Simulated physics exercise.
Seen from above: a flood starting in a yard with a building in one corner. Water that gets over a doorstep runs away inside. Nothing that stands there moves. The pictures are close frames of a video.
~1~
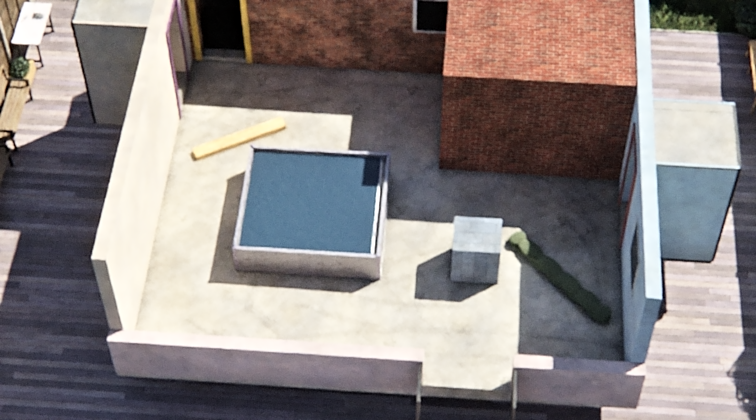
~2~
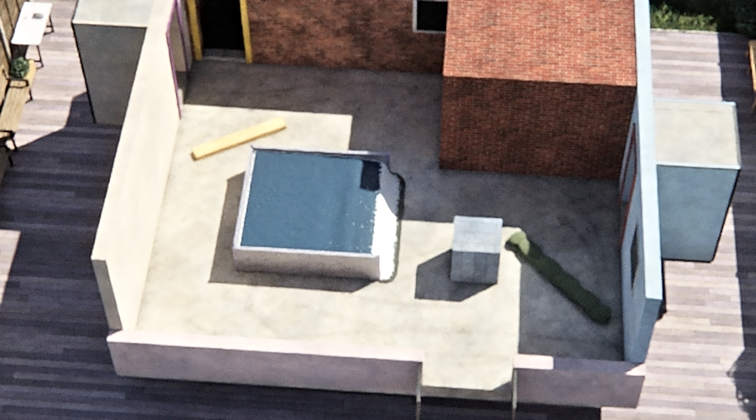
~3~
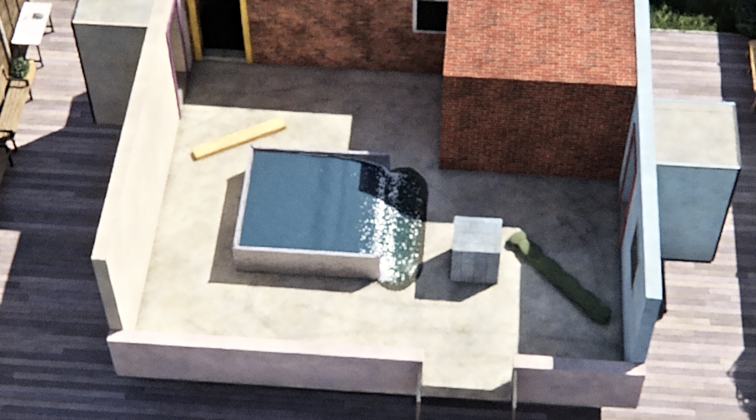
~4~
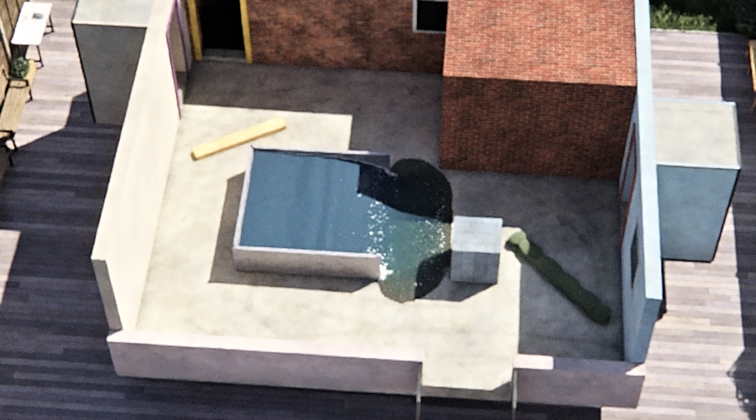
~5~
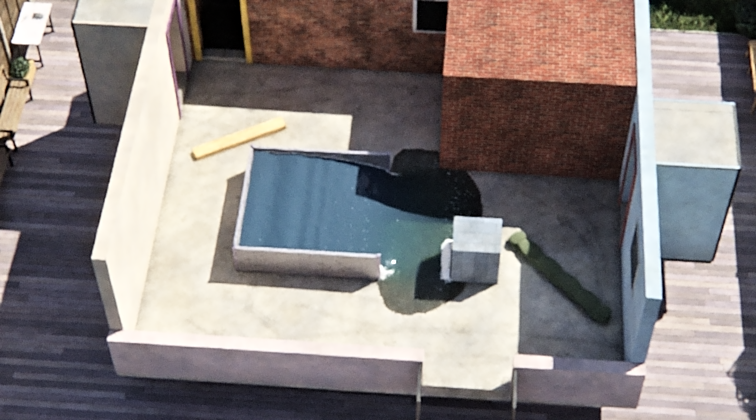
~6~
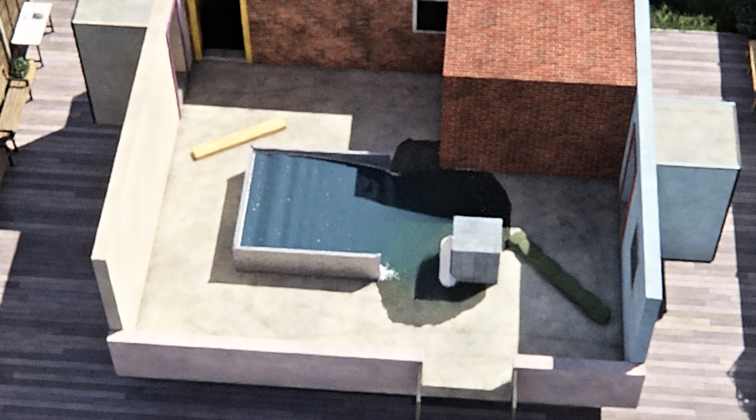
Water pouring from the open right side of a raised tank in a walled yard, spreading across paving around a grey block.
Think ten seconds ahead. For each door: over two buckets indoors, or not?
In the end: The yellow door admits no more than that; the red door lets in a lot; the purple door admits no more than that.
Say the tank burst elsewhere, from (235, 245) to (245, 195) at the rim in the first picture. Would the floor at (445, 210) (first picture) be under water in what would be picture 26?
At that place: No water.
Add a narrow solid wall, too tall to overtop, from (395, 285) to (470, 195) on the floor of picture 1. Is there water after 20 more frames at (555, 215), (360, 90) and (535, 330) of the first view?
As listed: Wet, under water, no water.
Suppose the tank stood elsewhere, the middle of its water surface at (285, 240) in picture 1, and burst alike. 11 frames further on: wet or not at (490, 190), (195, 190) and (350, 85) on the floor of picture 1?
In that order: Awash, clear, clear.
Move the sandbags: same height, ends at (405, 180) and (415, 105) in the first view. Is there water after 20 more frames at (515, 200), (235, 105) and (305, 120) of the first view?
As listed: Under water, not flooded, dry.
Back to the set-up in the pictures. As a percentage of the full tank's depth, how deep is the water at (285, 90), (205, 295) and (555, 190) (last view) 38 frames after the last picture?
Roughly 2, 0 and 30 per cent, in turn.
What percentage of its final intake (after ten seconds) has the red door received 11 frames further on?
Close to 10 %.
A moment on, water covers 25 % of the floor; the yellow door not reached, the red door wet at the sill, nothing in, the purple door not reached.
Next, water covers 40 % of the floor; the yellow door not reached, the red door over two buckets in, the purple door not reached.
Then, water covers 45 % of the floor; the yellow door not reached, the red door far over two buckets in, the purple door not reached.
Later, water covers 60 % of the floor; the yellow door not reached, the red door far over two buckets in, the purple door not reached.
In the end, water covers 75 % of the floor; the yellow door not reached, the red door far over two buckets in, the purple door not reached.
